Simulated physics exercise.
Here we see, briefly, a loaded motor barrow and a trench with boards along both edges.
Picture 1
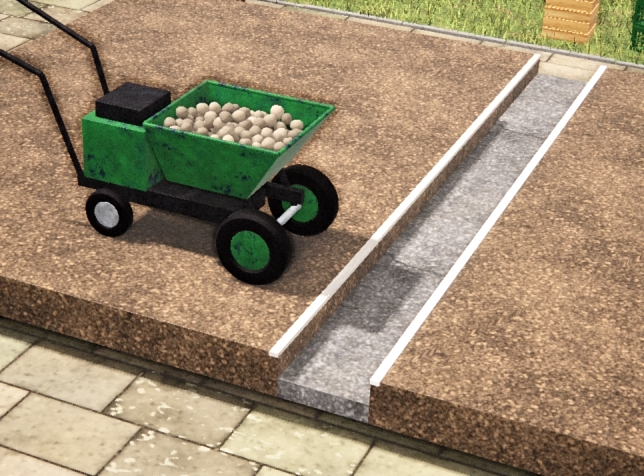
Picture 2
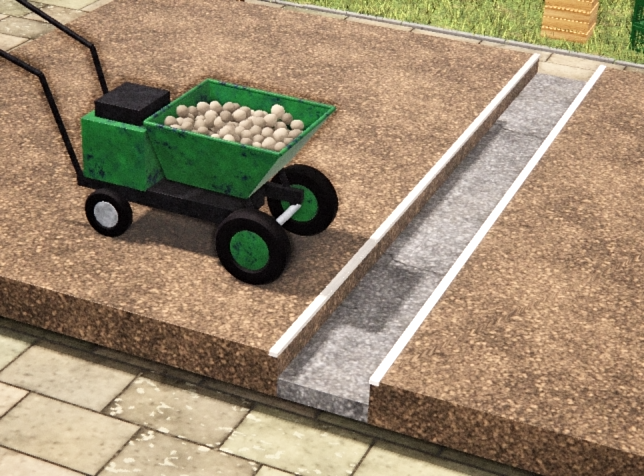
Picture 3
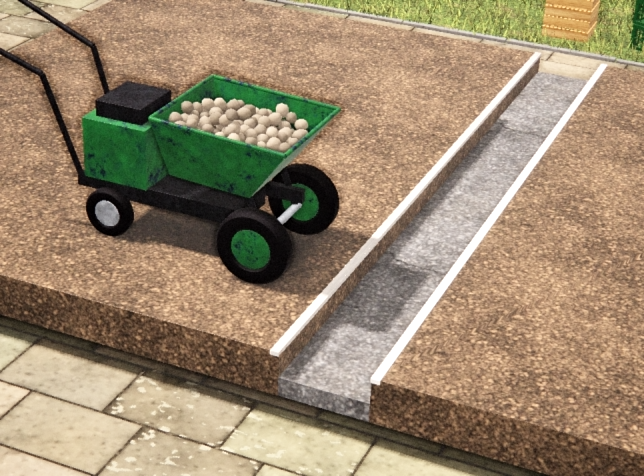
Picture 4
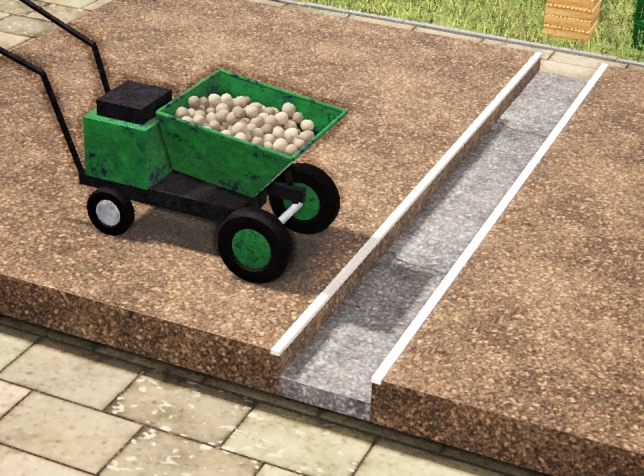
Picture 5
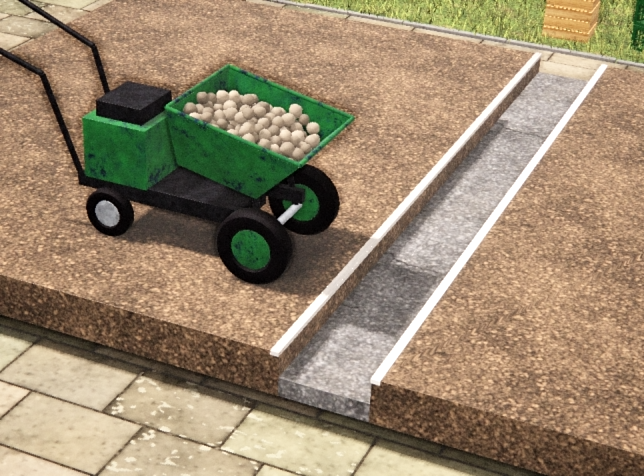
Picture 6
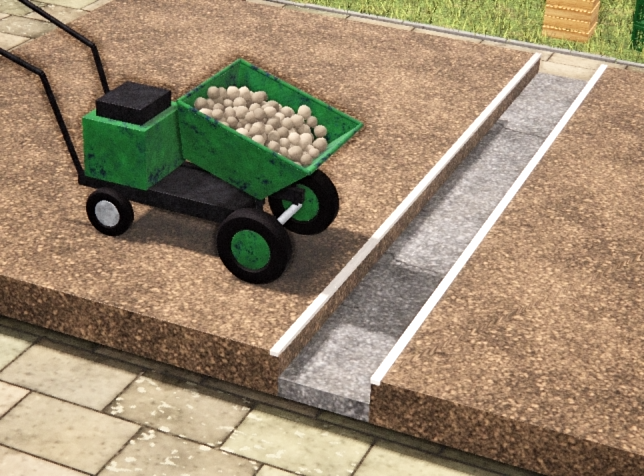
On a brown, gravelly surface beside a shallow trench edged with white boards, a green motor barrow full of pale round pebbles stood still, then its skip gradually tilted forward toward the right.
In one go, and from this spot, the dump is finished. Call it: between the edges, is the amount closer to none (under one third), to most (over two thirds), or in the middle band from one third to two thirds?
Closer to most.
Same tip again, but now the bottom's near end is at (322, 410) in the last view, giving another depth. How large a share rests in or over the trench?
Estimated share: Approx. 90 %.
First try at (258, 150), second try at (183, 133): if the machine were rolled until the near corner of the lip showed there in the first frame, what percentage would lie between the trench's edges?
Roughly 100 per cent, and 30 per cent.
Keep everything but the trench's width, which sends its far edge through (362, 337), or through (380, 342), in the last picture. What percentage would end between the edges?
30 and 70 percent.
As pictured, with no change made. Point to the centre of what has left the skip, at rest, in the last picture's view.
Somewhere around (404, 297) in the last picture.
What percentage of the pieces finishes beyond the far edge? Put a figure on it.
Around 10 per cent.
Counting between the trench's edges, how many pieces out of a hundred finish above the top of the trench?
The answer is close to 20 per cent.
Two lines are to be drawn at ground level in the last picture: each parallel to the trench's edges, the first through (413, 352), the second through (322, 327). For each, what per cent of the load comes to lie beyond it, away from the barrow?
Close to 10 and 90 per cent respectively.
Soon, skip tipped steeply; all in the skip.
A while on, skip tipped right over; most in the skip; about a quarter in or heaped over the trench; a stray few beyond it; a stray few falling.
Towards the end, skip tipped right over; about a quarter in the skip; most in or heaped over the trench; a small part beyond it.
Finally, skip tipped right over; a stray few in the skip; most in or heaped over the trench; a small part beyond it.
